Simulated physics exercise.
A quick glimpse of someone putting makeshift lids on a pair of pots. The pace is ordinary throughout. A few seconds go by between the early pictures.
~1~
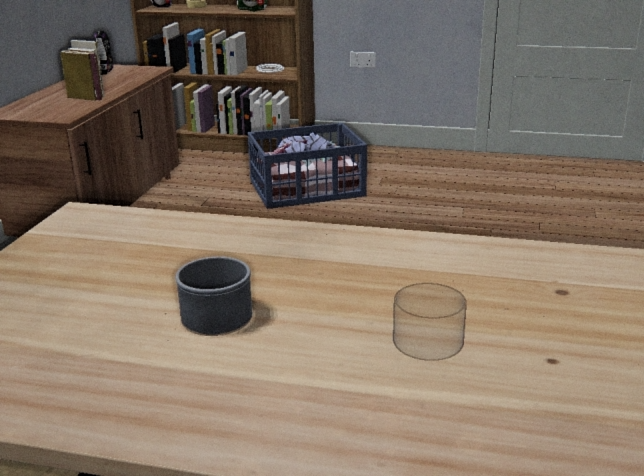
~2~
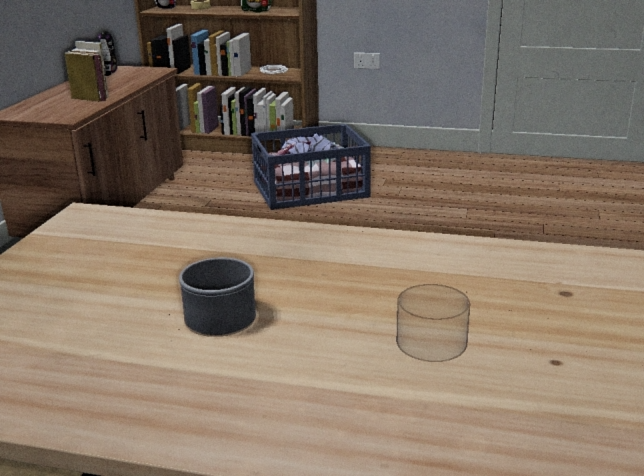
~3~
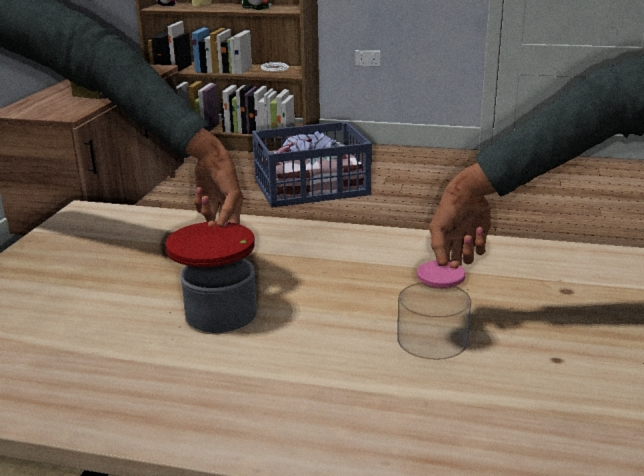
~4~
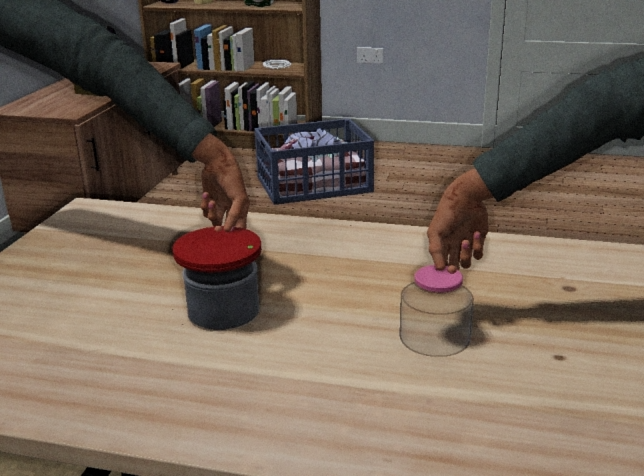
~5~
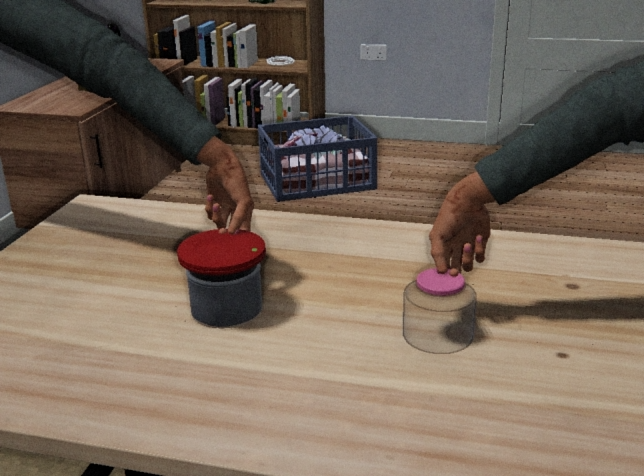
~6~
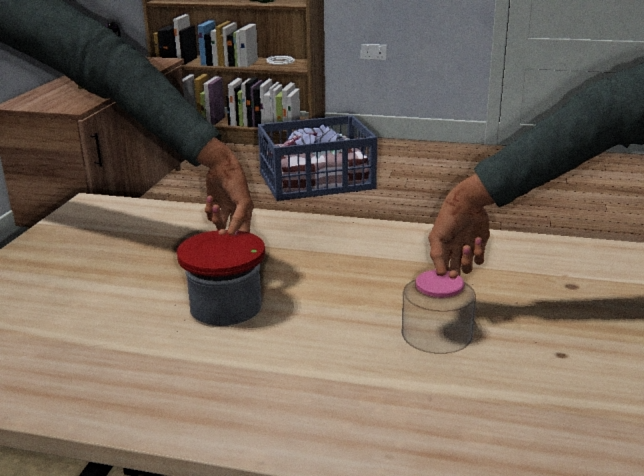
On a wooden table, a dark jar and a clear glass stood apart; then two hands appeared above them and lowered a red lid onto the left jar and a smaller pink one over the glass.
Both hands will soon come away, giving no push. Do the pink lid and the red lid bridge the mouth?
The pink lid ends up inside and the red lid stays on top.
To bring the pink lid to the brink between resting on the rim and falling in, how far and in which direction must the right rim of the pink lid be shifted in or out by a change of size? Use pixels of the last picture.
About 12 pixels to the right.
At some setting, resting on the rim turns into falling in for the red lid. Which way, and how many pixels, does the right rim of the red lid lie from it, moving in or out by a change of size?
It takes a move of roughly 8 pixels to the left.
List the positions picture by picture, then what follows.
In the first picture, right glass (429, 321).
In the second picture, left jar (219, 296).
In the third picture, still on the way; pink lid (441, 274); right glass (434, 320).
In the fourth picture, still on the way; red lid (218, 248); left jar (222, 291).
In the fifth picture, still on the way; pink lid (441, 282); right glass (439, 314).
In the sixth picture, in place, still held; pink lid (440, 284); red lid (221, 252); left jar (224, 287).
Then, 0.18 s on from there, pink lid at the bottom near (437, 329); red lid sitting on the rim near (222, 260).
In the end, the pink lid drops inside, near (437, 329); the red lid covers the opening, near (222, 260).
